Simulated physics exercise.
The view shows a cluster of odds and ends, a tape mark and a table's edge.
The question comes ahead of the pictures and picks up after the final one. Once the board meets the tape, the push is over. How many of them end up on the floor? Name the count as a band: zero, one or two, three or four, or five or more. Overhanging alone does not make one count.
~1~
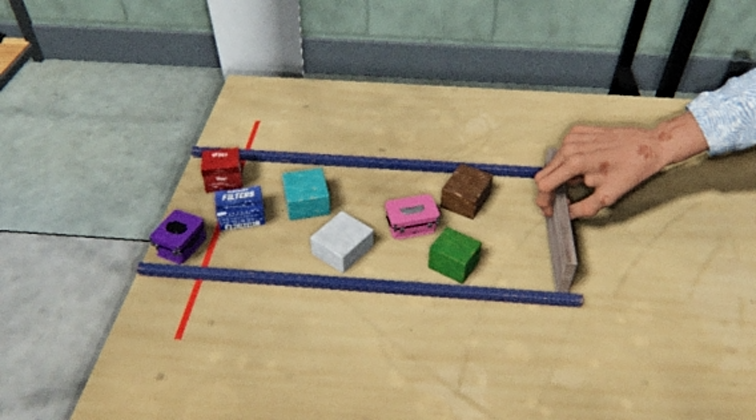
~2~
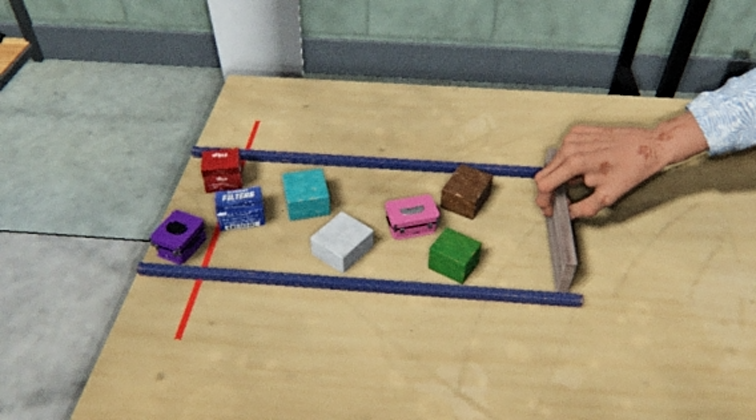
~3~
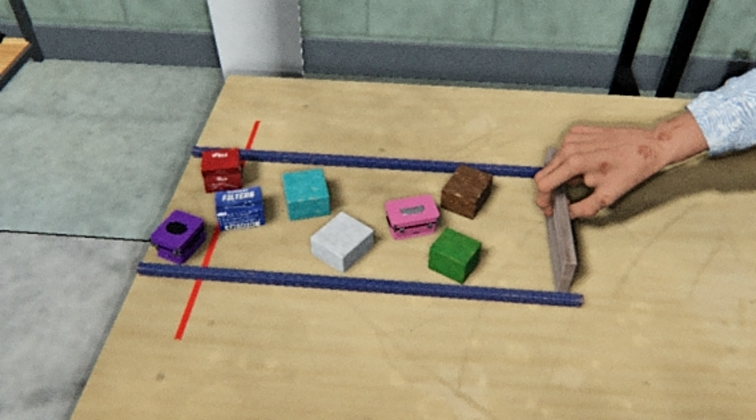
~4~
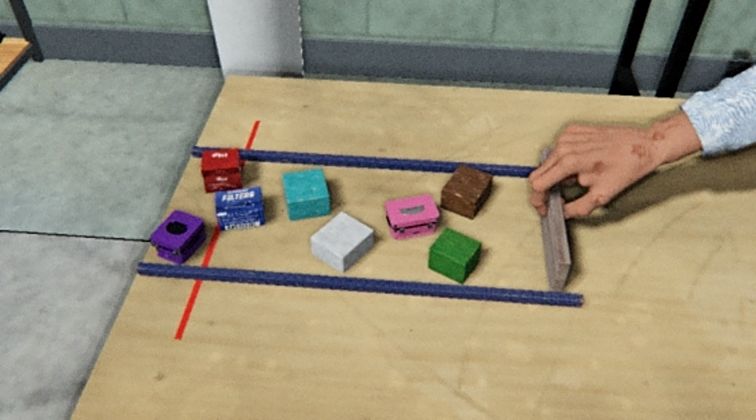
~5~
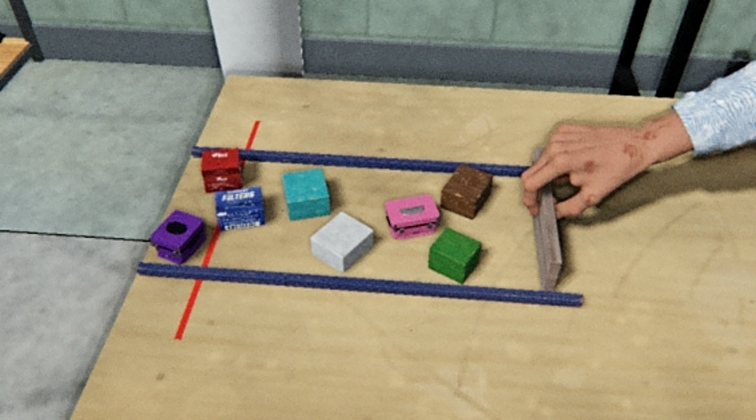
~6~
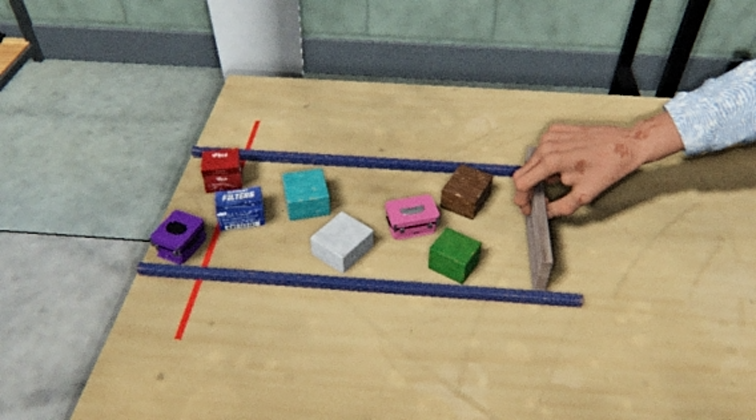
The count falls in the three or four band.
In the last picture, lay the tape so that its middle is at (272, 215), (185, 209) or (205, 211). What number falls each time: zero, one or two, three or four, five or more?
Zero; at least five; at least five.
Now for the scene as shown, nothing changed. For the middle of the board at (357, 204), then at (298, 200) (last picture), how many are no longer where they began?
First 5, after that 7.
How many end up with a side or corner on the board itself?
3 in contact.
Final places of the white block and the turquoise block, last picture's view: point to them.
I'd put one close to (149, 239) and the other close to (173, 186).
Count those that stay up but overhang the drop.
That would be 2.
A little later, none off yet; purple case at rest near (180, 238); red box at rest near (222, 170); blue box at rest near (240, 209).
When it is over, the number that fall off is three or four; down, blue box, red box and purple case.
